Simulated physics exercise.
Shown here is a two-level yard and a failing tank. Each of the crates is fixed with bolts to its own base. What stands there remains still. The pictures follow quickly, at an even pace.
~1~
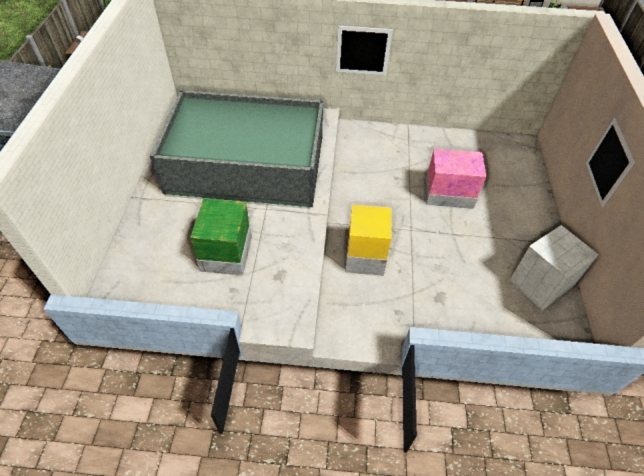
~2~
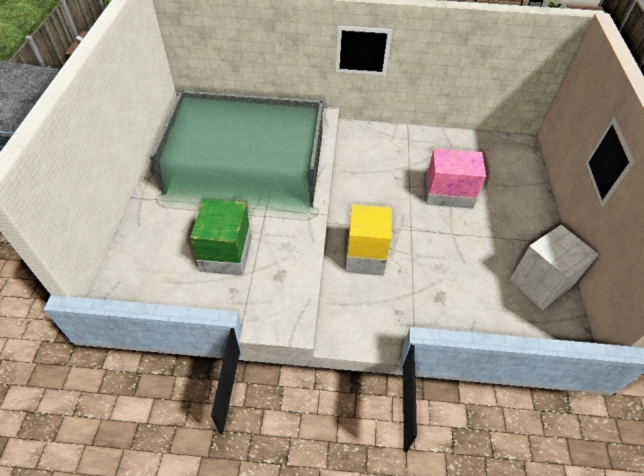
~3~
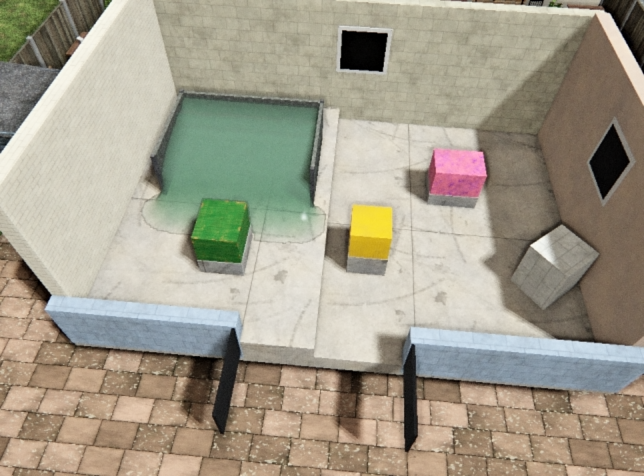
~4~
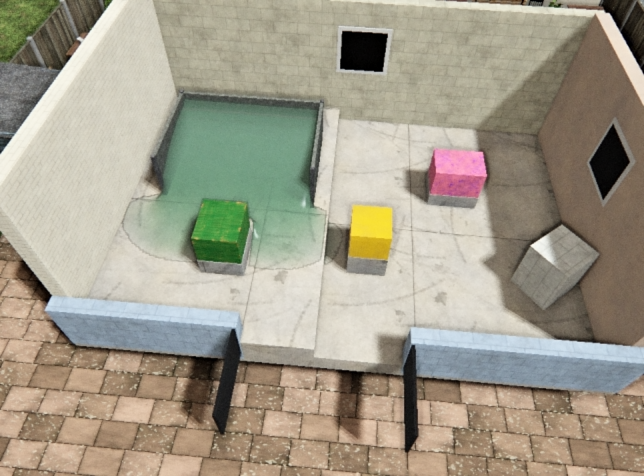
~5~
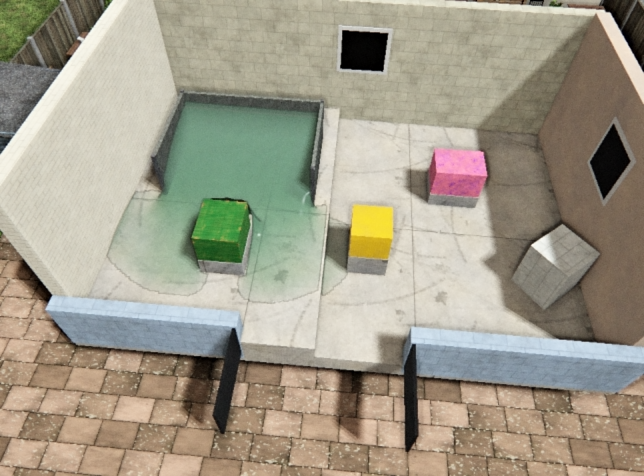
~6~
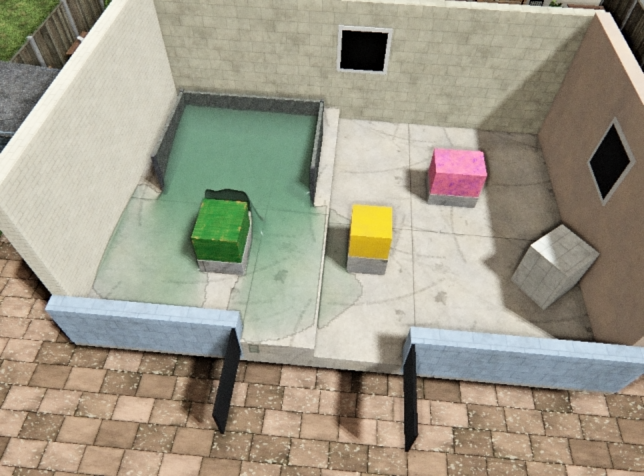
Greenish water burst out of the front of a dark tank at the back left of a walled yard, then spread forward across the pale floor and around the green block.
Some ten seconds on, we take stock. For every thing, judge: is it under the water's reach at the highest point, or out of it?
At the end, the pink crate has no water on it afterwards; the green crate has water on it afterwards; the yellow crate has no water on it afterwards.
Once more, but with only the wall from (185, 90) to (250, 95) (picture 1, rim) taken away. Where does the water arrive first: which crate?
My pick is the crate marked pink.
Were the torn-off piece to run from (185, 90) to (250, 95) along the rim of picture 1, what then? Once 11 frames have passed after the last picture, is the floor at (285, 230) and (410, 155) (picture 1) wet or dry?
Waterless, submerged.
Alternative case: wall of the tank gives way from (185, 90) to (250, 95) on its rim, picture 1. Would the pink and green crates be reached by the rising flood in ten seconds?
I expect pink remains untouched while green remains untouched.
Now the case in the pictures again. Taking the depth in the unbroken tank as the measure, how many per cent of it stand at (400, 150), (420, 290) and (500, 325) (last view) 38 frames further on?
4, 2, 8 %.
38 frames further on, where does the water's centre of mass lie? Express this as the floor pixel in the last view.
At roughly (310, 227).
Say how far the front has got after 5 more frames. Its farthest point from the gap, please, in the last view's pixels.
My guess is roughly (392, 349).
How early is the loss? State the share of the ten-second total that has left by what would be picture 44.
It comes to around 80 per cent.
A moment on, water covers 30 % of the floor; the pink crate not reached, the green crate water round its plinth, the yellow crate water round its plinth.
Next, water covers 35 % of the floor; the pink crate not reached, the green crate water round its plinth, the yellow crate water round its plinth.
Then, water covers 50 % of the floor; the pink crate water round its plinth, the green crate water round its plinth, the yellow crate water round its plinth.
Later, water covers 80 % of the floor; the pink crate water round its plinth, the green crate water round its plinth, the yellow crate water round its plinth.
In the end, water covers 100 % of the floor; the pink crate stayed above the water, the green crate was topped, the yellow crate stayed above the water.
